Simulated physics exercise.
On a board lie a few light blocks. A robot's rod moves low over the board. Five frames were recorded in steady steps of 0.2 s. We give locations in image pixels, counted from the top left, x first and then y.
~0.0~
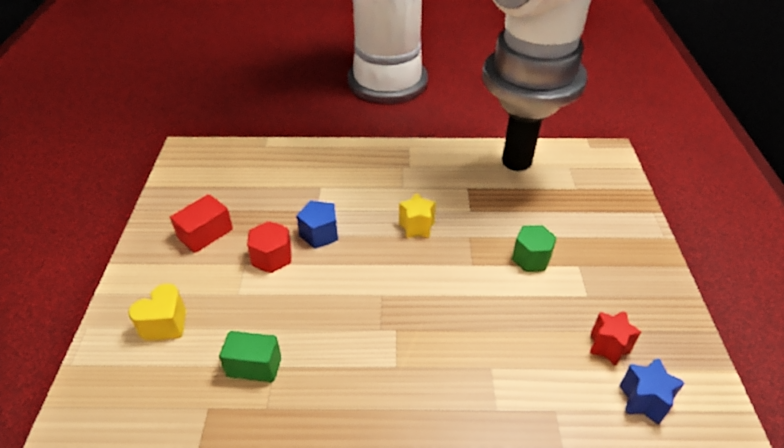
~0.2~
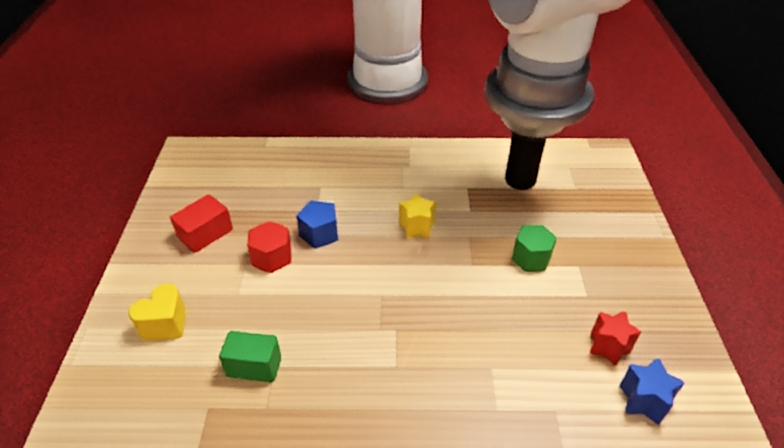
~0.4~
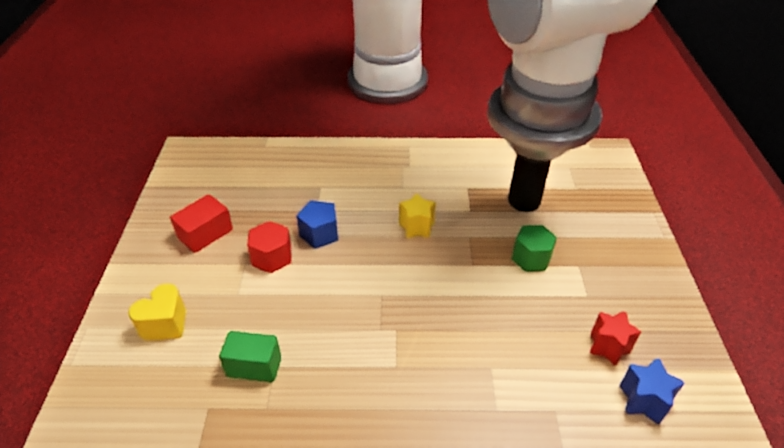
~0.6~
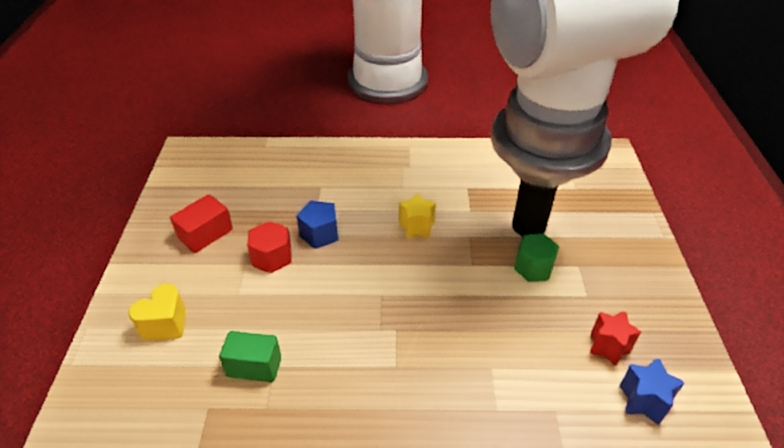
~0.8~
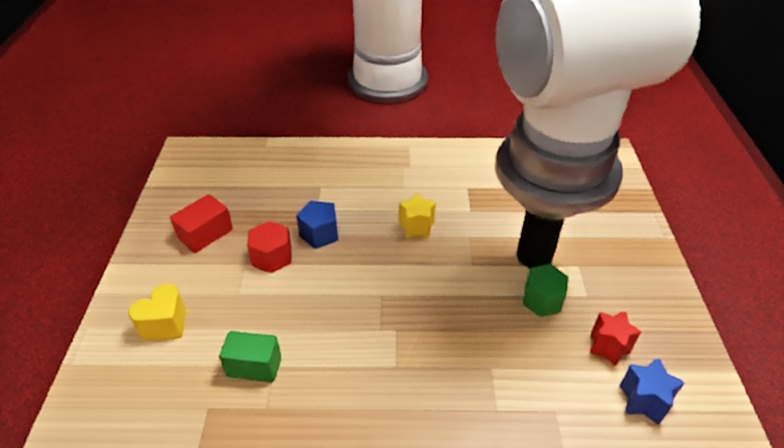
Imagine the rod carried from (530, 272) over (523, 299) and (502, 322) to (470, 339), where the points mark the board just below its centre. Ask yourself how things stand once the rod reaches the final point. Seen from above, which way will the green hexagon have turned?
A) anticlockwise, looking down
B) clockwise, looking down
The answer is A.
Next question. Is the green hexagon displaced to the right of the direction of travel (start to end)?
It seems not.
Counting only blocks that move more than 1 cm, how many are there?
It displaces one.
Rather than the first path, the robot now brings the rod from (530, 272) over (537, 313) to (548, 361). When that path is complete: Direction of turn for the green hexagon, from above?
Direction: Anticlockwise.
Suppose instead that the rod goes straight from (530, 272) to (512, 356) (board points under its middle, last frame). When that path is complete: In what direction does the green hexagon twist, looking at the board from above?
It turns round anticlockwise.
What follows on the original path. One third of the way, rod at (527, 285); green hexagon at (553, 308), turned 30° anticlockwise.
Two thirds of the way, rod at (505, 309); green hexagon at (551, 320), turned 65° anticlockwise.
At the end, rod at (473, 325); green hexagon at (551, 320), turned 65° anticlockwise; red star still.
